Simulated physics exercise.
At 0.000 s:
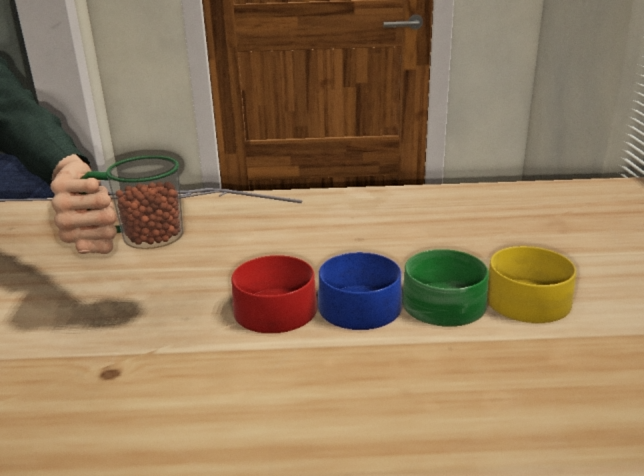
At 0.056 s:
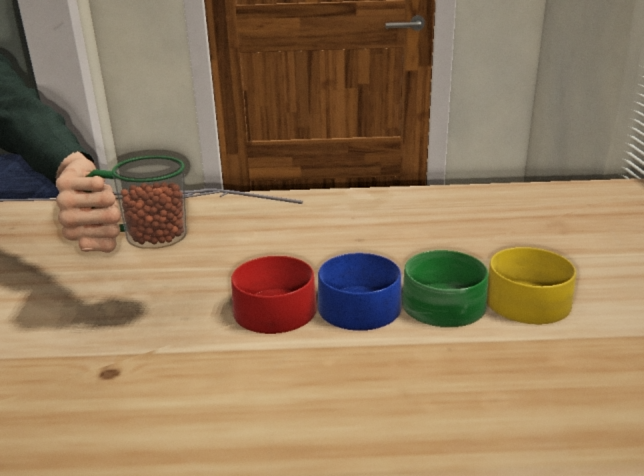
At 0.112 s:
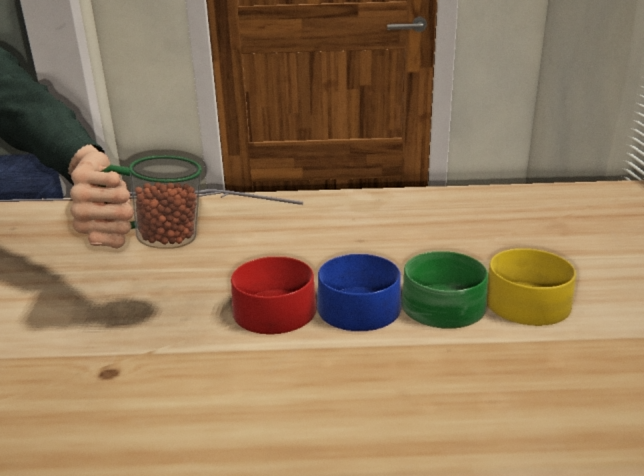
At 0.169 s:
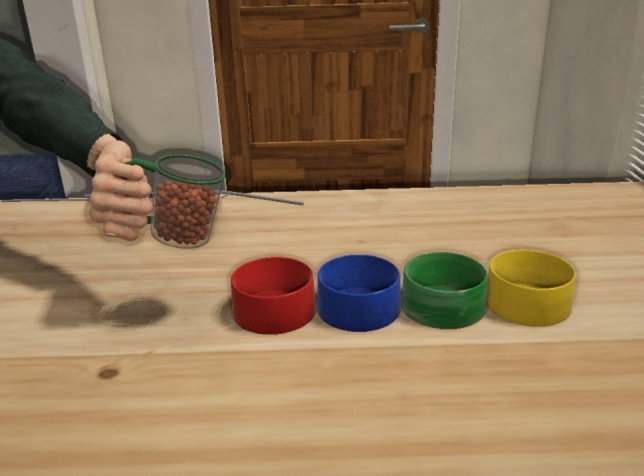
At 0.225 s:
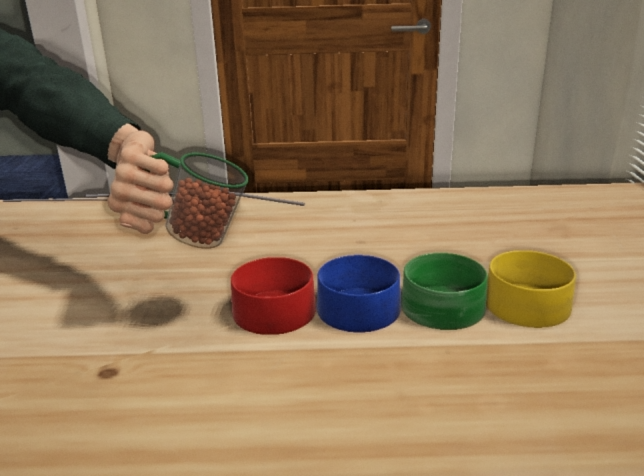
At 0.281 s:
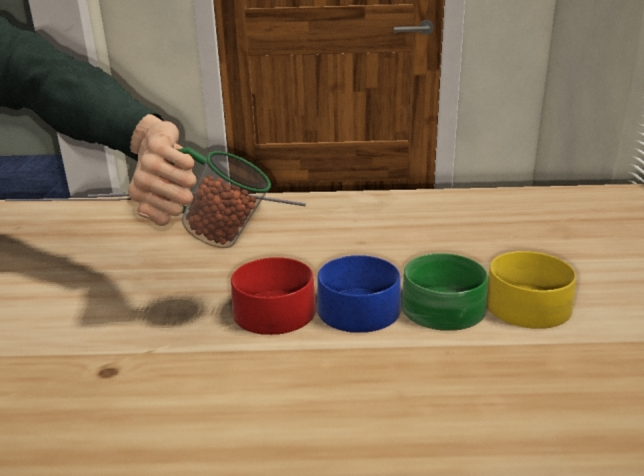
On a wooden table with red, blue, green and yellow dishes in a row, a hand moved a clear cup of small reddish-brown pellets a short way right, gradually tilting it toward the dishes.
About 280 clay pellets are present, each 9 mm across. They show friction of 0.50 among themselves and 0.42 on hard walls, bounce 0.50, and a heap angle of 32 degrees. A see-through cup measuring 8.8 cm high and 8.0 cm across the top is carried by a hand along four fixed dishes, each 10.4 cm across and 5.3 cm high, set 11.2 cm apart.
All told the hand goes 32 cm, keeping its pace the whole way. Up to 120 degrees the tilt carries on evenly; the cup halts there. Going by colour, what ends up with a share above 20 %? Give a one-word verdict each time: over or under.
Verdicts: Red dish under, blue dish under, green dish over, yellow dish under, counter under.
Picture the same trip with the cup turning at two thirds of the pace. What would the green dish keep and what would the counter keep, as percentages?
I'd expect green to end at 100 and the counter at 0.
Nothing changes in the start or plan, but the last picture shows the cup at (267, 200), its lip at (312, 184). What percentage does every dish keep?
It'd finish with red at 0, blue at 0, green at 90 and yellow at 10.
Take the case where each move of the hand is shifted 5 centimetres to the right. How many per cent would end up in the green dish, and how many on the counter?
Green 10; counter 10.
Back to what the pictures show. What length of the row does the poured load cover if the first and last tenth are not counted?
I'd estimate close to 6 cm.
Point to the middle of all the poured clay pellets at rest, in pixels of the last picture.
My guess is close to (453, 294).
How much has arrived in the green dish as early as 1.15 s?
Close to 85 per cent at that point.
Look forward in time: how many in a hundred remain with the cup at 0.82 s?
Roughly 95 %.
Then, at 0.61 s, tilt 75 degrees; cup holds 100 %.
Then, at 0.82 s, tilt 103 degrees; cup holds 95 %, green 5 %.
Then, at 1.15 s, tilt 120 degrees; cup holds 5 %, green 85 %.
By 1.7 s all is still; red 0 %, blue 0 %, green 90 %, yellow 0 %, counter 5 %.
